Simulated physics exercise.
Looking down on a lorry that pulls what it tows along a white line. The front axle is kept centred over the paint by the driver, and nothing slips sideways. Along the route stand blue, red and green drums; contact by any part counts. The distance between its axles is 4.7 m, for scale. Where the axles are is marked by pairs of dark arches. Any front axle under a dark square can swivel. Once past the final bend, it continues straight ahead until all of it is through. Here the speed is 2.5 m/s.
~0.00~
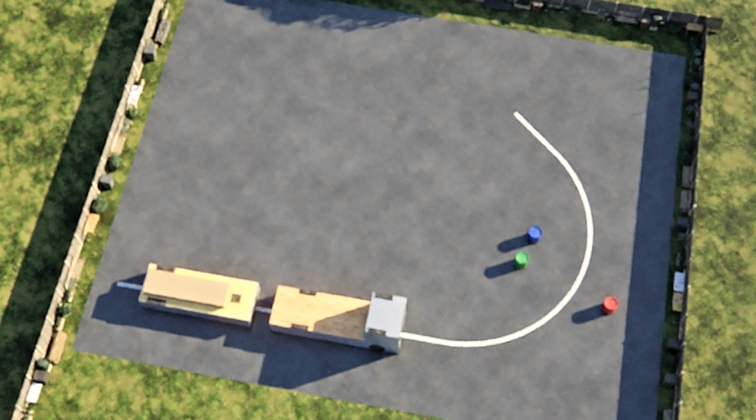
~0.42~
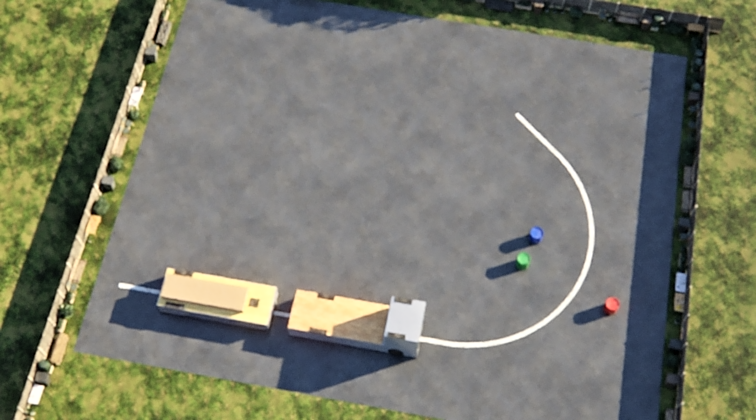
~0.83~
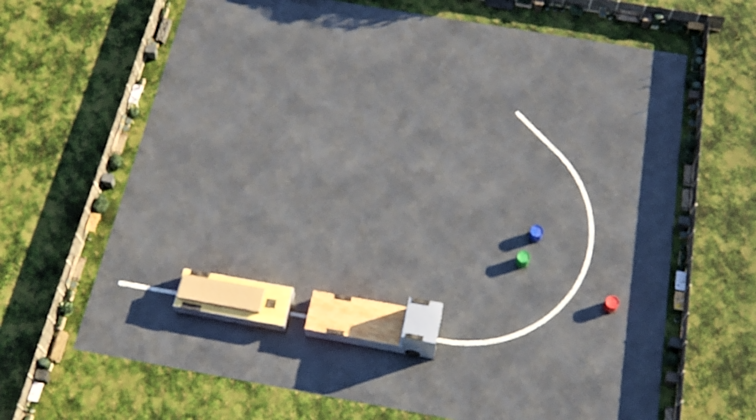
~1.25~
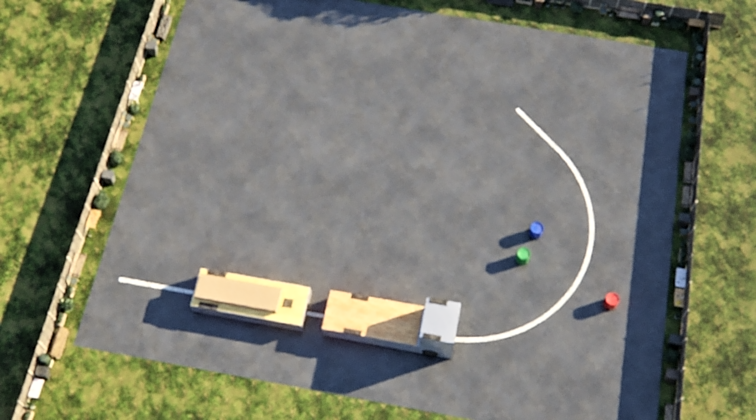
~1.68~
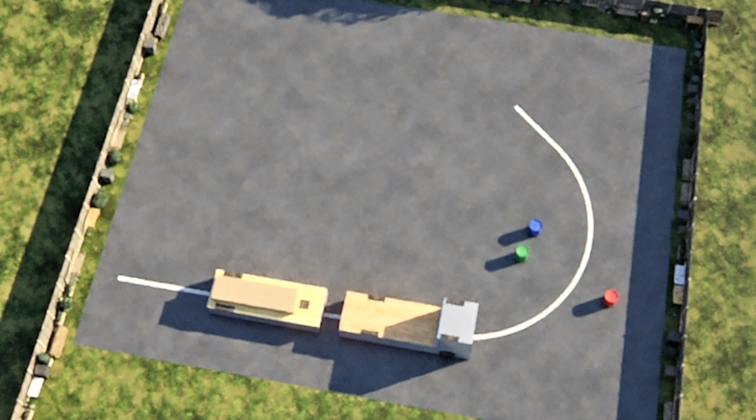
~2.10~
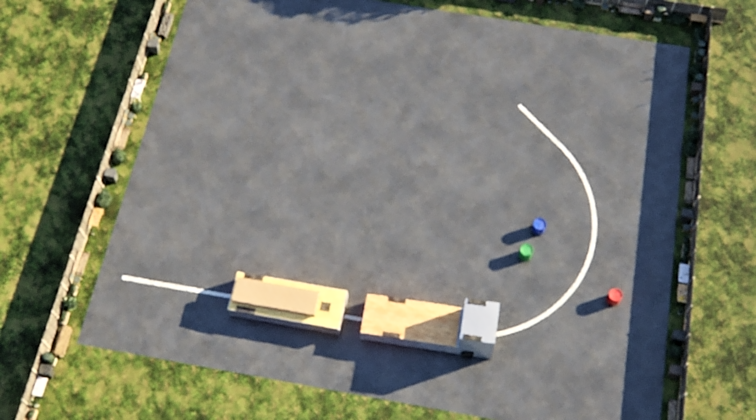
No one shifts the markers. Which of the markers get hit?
Blue: Hit; red: Not hit; green: Hit.
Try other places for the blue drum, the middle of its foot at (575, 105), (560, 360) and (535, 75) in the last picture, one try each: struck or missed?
Try 1 untouched, try 2 untouched, try 3 untouched.
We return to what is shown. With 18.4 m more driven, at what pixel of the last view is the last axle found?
Somewhere around pixel (500, 294).
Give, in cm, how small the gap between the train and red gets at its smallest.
To spare - red 20.
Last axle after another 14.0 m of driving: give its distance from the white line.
100 cm off.
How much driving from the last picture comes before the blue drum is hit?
Contact happens once about 21.0 m more has been driven.
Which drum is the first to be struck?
The green one is first.
By 5.2 s, the last axle is at (366, 313) of the last picture, 5 cm off the line; red has been passed with 25 cm to spare.
By 8.1 s, the last axle is at (465, 309) of the last picture, 135 cm off the line.
By 9.5 s, the last axle is at (502, 293) of the last picture, 205 cm off the line; the trailer has hit green.
By 10.5 s, the last axle is at (523, 277) of the last picture, 245 cm off the line; the trailer has hit blue.
By 17.2 s, the last axle is at (490, 81) of the last picture, 75 cm off the line; 2 of 3 struck in all.
